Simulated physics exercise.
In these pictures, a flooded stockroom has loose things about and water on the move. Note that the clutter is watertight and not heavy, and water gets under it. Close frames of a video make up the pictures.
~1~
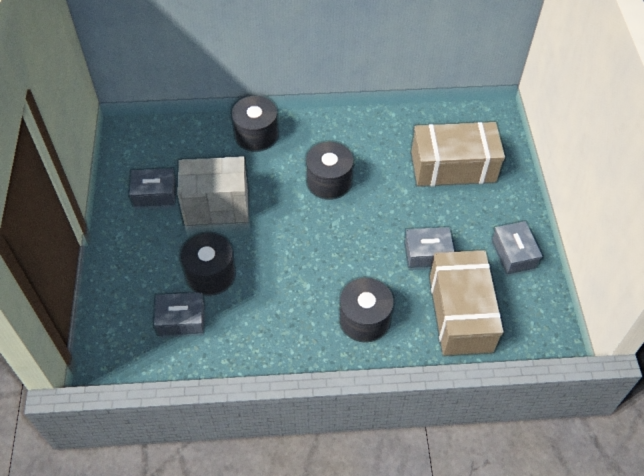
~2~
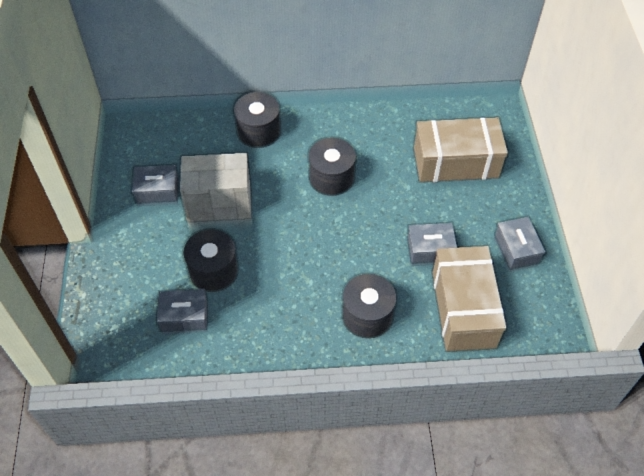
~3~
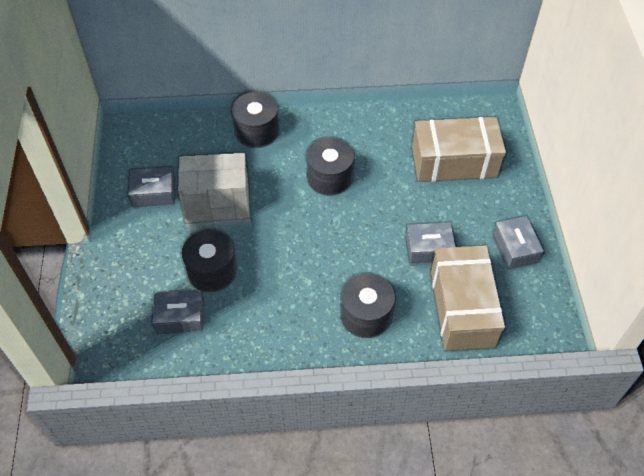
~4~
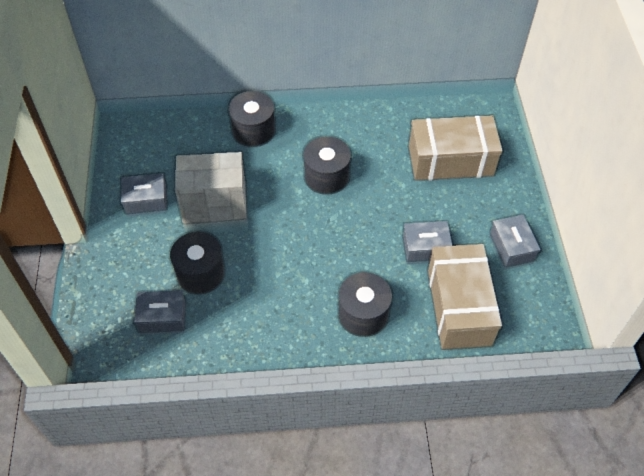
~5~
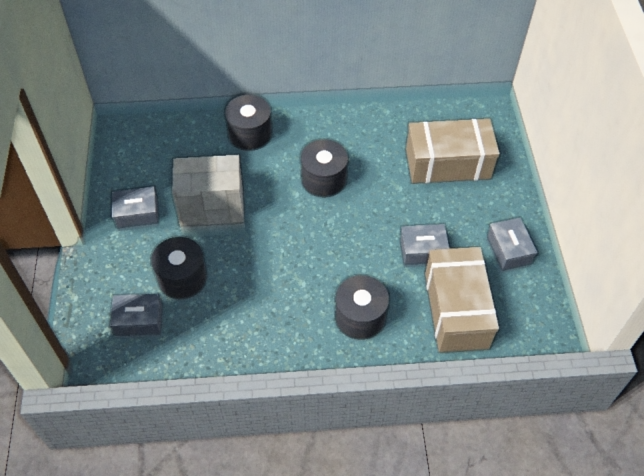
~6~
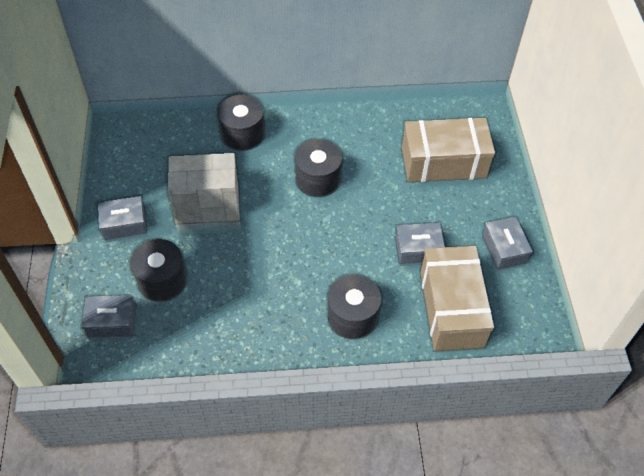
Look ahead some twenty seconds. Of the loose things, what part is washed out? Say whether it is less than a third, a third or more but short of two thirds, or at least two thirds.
It is at least two thirds.
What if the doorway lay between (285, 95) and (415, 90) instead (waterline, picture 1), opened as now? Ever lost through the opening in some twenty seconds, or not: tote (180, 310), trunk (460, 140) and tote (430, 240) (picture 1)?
Outcome by item: Retained / exited / exited.
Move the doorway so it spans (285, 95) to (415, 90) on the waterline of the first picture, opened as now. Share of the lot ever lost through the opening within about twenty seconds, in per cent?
I'd put it near 60 per cent.
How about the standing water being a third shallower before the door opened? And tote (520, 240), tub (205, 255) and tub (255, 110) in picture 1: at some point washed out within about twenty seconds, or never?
Okay, in order that's held inside, ends up outside, ends up outside.
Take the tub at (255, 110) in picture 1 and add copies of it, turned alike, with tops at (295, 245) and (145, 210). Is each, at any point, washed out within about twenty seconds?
First lost, then lost.
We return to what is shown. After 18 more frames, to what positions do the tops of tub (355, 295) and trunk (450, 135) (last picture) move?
(128, 330) and (415, 160), approximately.
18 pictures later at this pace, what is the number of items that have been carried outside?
I reckon 3.
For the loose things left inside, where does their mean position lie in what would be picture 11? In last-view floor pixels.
Average floor point: Approx. (352, 246).
A moment on, 3 of 10 are out; 7 afloat.
Next, 3 of 10 are out; 7 afloat.
Later, 6 of 10 are out; 4 afloat.
In the end, 7 of 10 are out; 3 afloat.
